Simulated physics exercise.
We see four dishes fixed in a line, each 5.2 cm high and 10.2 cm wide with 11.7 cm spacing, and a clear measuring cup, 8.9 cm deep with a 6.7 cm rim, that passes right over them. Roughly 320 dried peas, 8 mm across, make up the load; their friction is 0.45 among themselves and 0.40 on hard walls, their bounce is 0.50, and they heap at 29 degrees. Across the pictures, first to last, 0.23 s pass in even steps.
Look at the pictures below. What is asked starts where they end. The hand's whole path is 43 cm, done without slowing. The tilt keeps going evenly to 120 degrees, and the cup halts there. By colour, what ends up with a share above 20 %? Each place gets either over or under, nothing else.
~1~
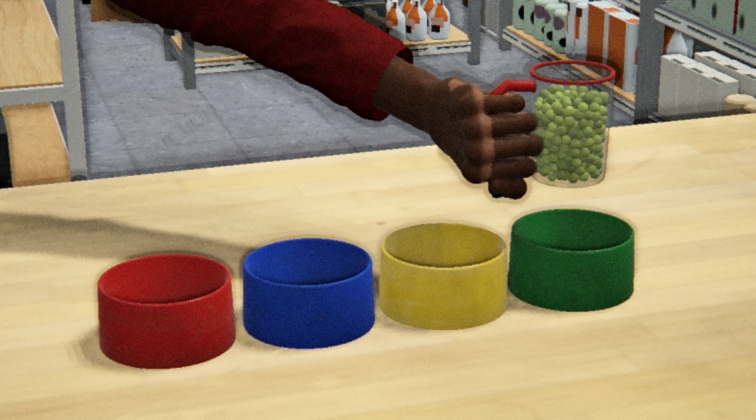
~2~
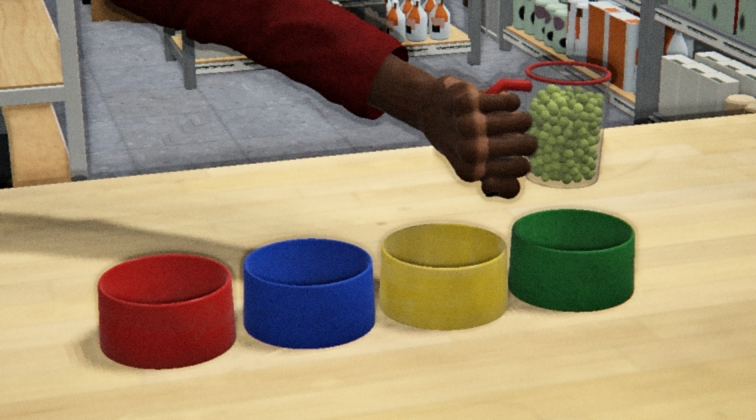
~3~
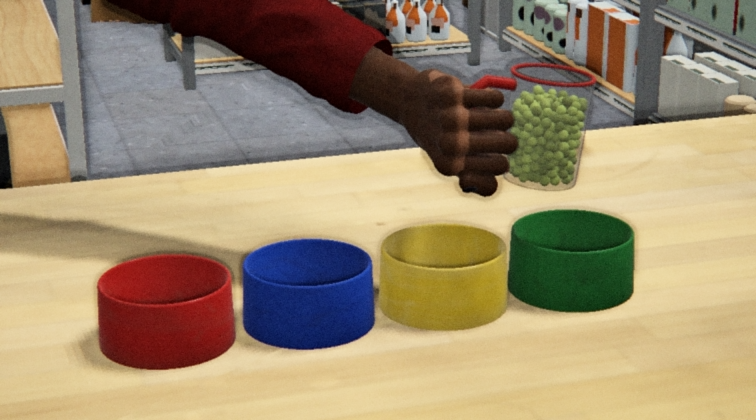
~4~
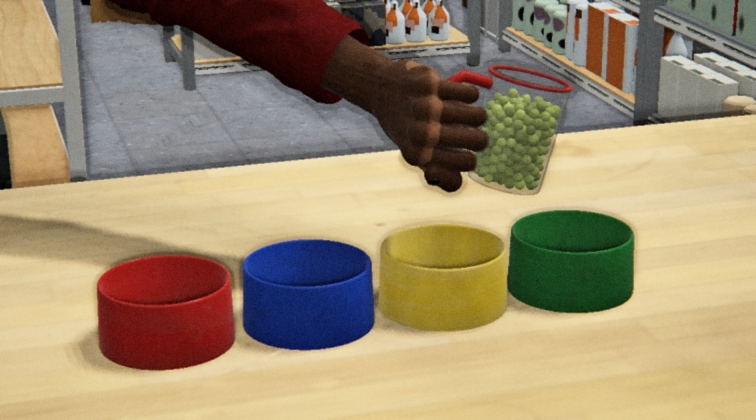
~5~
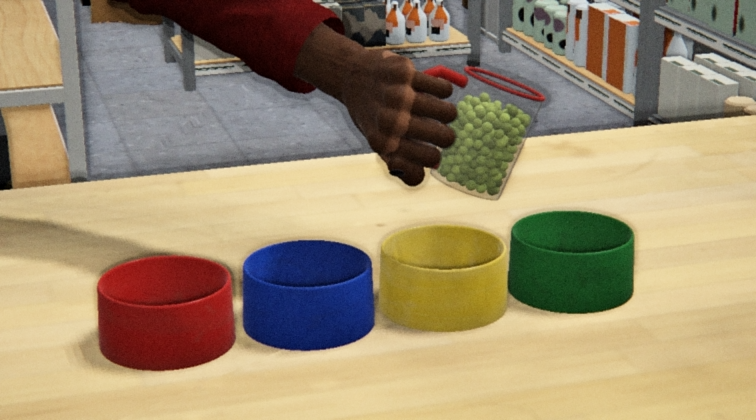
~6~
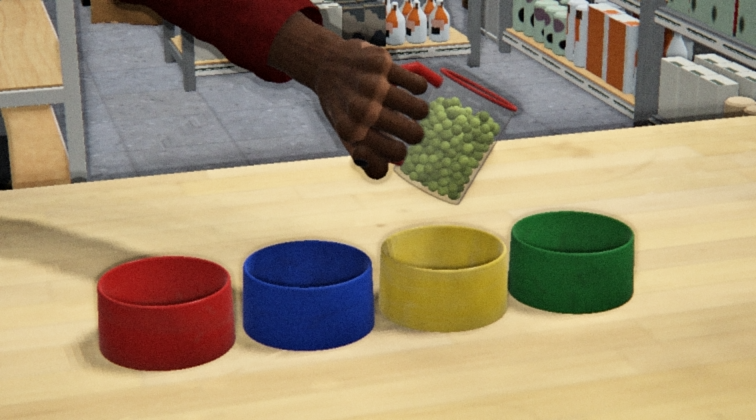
Here is the list: Red over, blue under, green under, yellow under, counter under.
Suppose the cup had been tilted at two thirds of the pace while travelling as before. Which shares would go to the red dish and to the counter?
Shares: Red 100, counter 0.
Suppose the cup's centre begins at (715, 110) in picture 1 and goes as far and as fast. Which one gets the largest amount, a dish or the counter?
Blue.
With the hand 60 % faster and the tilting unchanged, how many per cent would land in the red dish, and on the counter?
Shares: Red 100, counter 0.
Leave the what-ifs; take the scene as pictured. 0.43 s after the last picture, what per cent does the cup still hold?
I'd put it at roughly 95 per cent.
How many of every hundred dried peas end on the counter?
I'd reckon around 5 per cent.
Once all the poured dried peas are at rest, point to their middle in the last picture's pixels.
I'd say roughly (162, 322).
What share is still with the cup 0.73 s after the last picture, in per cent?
I'd say close to 50 per cent.
Then, 0.26 s after the last picture, tilt 76 degrees; cup holds 100 %.
Then, 0.43 s after the last picture, tilt 106 degrees; cup holds 95 %, red 5 %.
Then, 0.73 s after the last picture, tilt 120 degrees; cup holds 50 %, red 40 %.
In the end, red 95 %, blue 0 %, green 0 %, yellow 0 %, counter 5 %.
